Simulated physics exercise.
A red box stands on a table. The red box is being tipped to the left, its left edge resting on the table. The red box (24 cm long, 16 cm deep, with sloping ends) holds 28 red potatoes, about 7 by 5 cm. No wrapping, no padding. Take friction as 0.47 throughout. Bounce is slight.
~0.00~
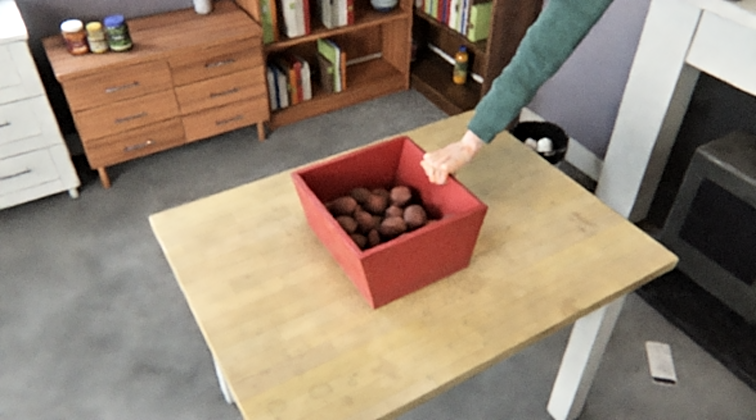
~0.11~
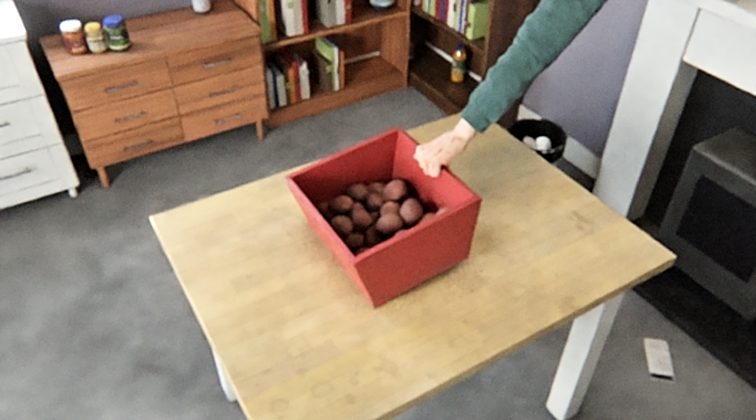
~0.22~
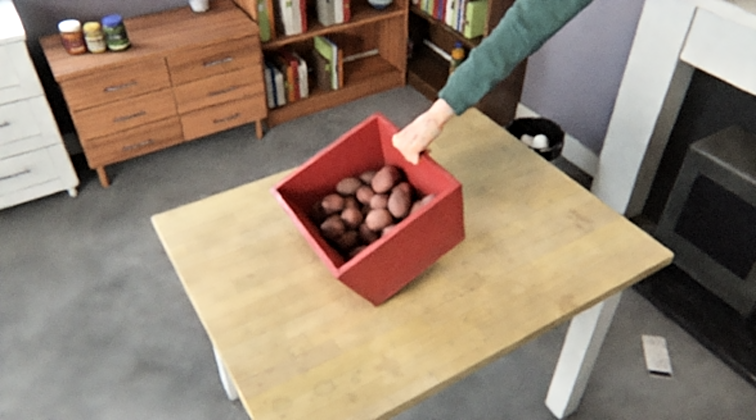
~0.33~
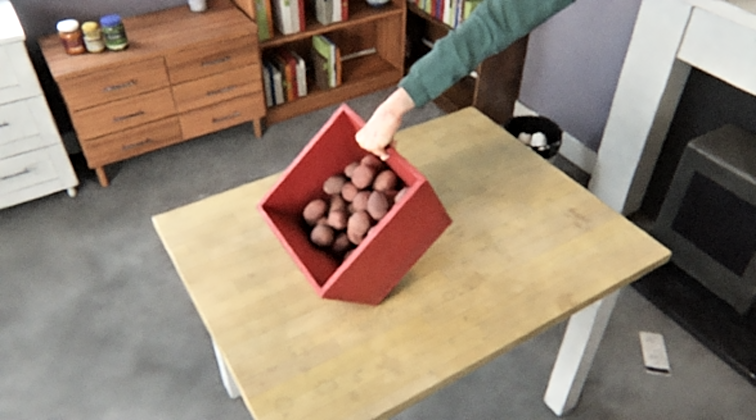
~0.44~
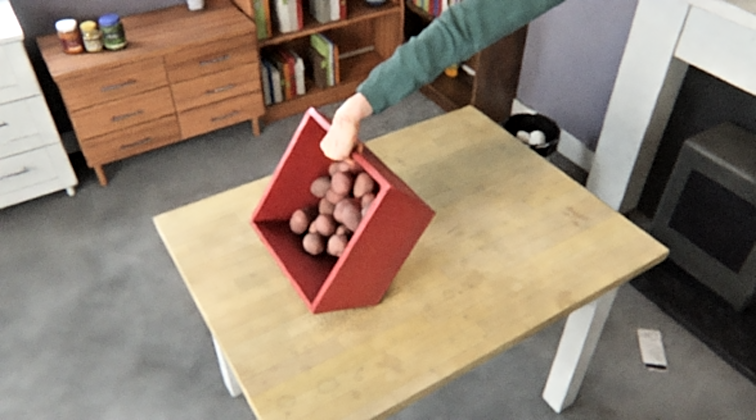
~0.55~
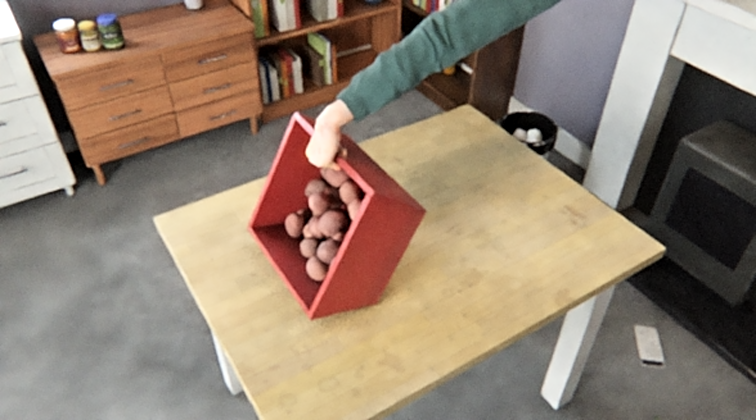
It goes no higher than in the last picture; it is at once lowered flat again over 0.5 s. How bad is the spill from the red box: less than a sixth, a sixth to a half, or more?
Out of the red box go fewer than one in six of the red potatoes.
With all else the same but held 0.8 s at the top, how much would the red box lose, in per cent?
Then red box 0 per cent.
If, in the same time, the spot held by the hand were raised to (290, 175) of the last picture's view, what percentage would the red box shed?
In that case red box 20 per cent.
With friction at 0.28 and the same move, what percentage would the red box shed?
In that case red box 0 per cent.
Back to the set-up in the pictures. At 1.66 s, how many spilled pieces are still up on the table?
About 0.
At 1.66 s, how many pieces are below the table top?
Roughly 0.
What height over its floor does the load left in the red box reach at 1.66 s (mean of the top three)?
Roughly 12 cm high.
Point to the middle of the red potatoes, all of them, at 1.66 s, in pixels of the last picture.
Around (367, 231).
After 0.73 s, tilt 43°; red box 28 in, 0 out.
After 0.95 s, tilt 6°; red box 28 in, 0 out.
After 1.26 s, tilt 0°; red box 28 in, 0 out.
Final count (at 1.66 s), red box 28 in, 0 out. Asked share, 0 of 28, 0 per cent.
